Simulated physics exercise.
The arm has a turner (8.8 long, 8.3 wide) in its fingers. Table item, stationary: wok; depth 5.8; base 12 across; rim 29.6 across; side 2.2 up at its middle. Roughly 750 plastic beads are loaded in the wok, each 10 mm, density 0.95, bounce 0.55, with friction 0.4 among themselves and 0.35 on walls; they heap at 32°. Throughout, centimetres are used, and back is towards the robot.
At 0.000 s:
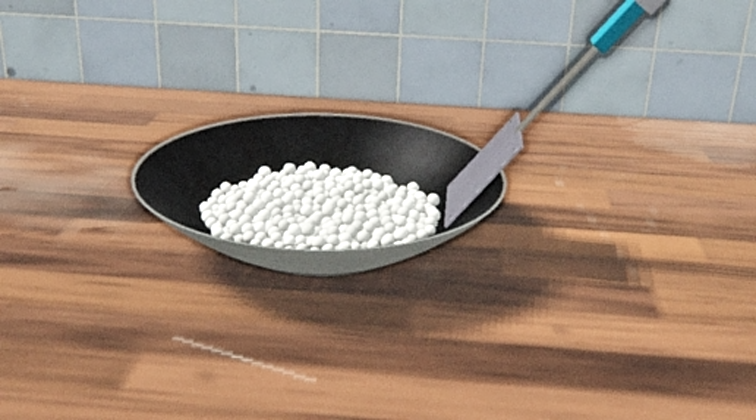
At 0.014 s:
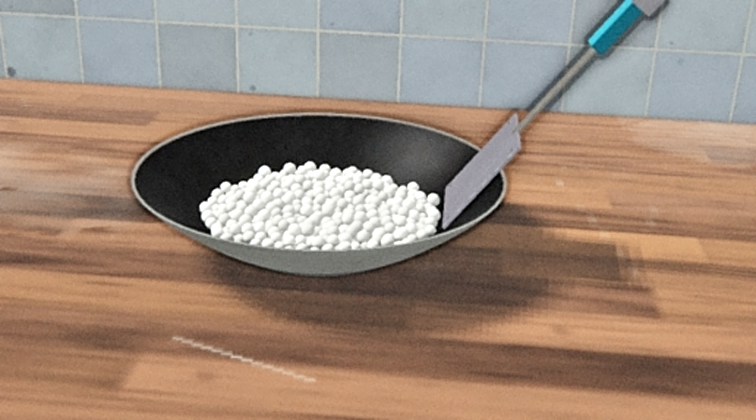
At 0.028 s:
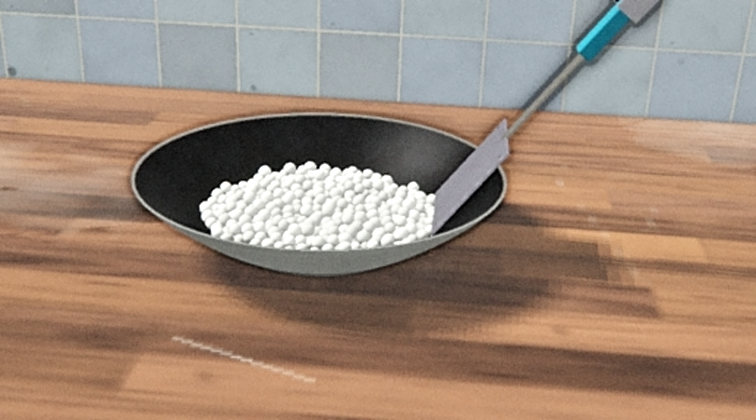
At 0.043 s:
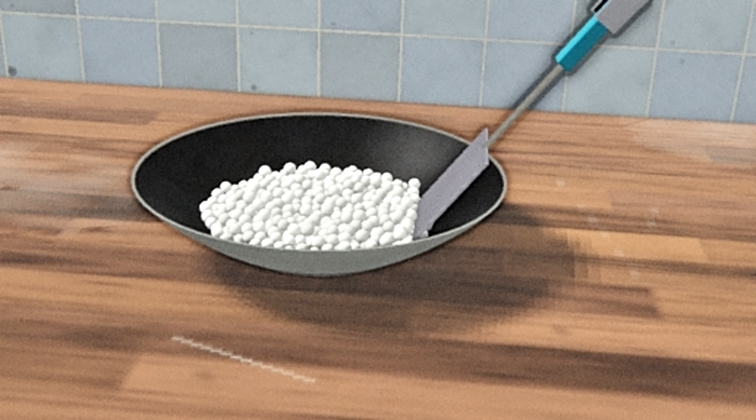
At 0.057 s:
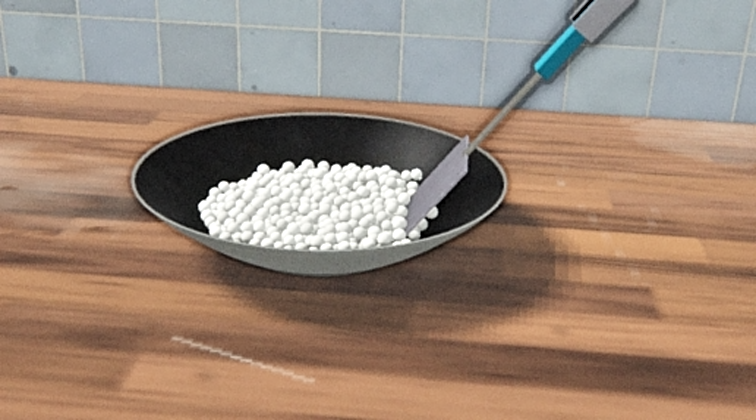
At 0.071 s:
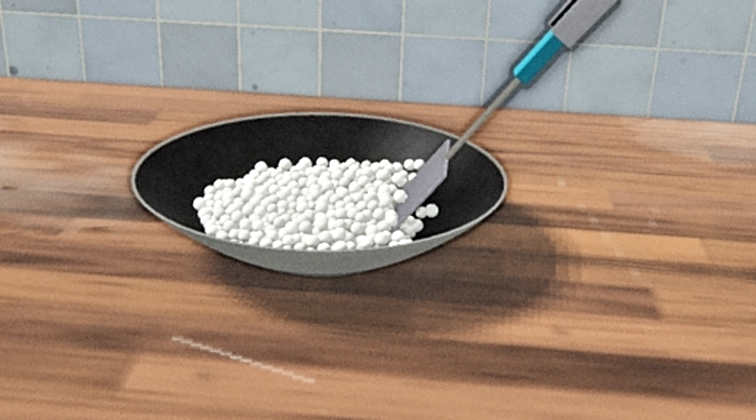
On a wooden counter by a blue tiled wall, a turner with a teal handle slid leftward through a dark wok, pushing into the heap of white beads as a few slipped around its blade.
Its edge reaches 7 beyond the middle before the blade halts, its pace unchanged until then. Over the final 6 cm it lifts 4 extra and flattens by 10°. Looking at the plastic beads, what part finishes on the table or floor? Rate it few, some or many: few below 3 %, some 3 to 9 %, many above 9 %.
Many, above 9 %.
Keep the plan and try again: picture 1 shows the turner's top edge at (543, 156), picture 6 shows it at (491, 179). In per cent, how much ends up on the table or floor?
10 per cent.
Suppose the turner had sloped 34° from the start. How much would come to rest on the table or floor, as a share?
That would leave close to 20 per cent on the table or floor.
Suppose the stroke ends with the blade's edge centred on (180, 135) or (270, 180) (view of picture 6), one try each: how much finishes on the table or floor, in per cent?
About 40 and 10 per cent.
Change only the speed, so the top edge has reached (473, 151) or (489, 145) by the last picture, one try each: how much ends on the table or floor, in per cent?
Try one roughly 10 per cent; try two roughly 0 per cent.
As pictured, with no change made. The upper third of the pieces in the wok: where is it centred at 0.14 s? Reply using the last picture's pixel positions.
Around (277, 186).
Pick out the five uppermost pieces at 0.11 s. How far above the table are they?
I'd put it close to 6 cm.
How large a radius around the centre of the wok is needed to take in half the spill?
Roughly 44 cm from the middle.
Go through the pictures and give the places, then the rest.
In the first picture, turner top edge at (520, 129), sloping 53°; upper third of the load around (319, 209), from x 205 to 435, top at y 170; 754 in the wok.
In the second picture, turner top edge at (518, 130), sloping 53°; upper third of the load around (319, 209), from x 205 to 435, top at y 170.
In the third picture, turner top edge at (507, 136), sloping 53°; upper third of the load around (319, 209), from x 205 to 435, top at y 170.
In the fourth picture, turner top edge at (487, 145), sloping 53°; upper third of the load around (326, 207), from x 205 to 430, top at y 170.
In the fifth picture, turner top edge at (467, 152), sloping 53°; upper third of the load around (328, 204), from x 205 to 430, top at y 165.
In the sixth picture, turner top edge at (447, 157), sloping 53°; upper third of the load around (331, 202), from x 200 to 430, top at y 165; 754 in the wok.
By 0.11 s, sloping 53°, highest piece 6 above the table; 754 in the wok.
By 0.14 s, sloping 50°, highest piece 7 above the table; 754 in the wok.
By 0.36 s, sloping 43°, highest piece 11 above the table; 613 in the wok, 71 on the table or floor, 70 on the blade or in flight.
By 1.41 s, sloping 43°, highest piece 5 above the table; 613 in the wok, 141 on the table or floor.
Final count, 613 in the wok, 141 on the table or floor. That is 19 % on the table or floor.
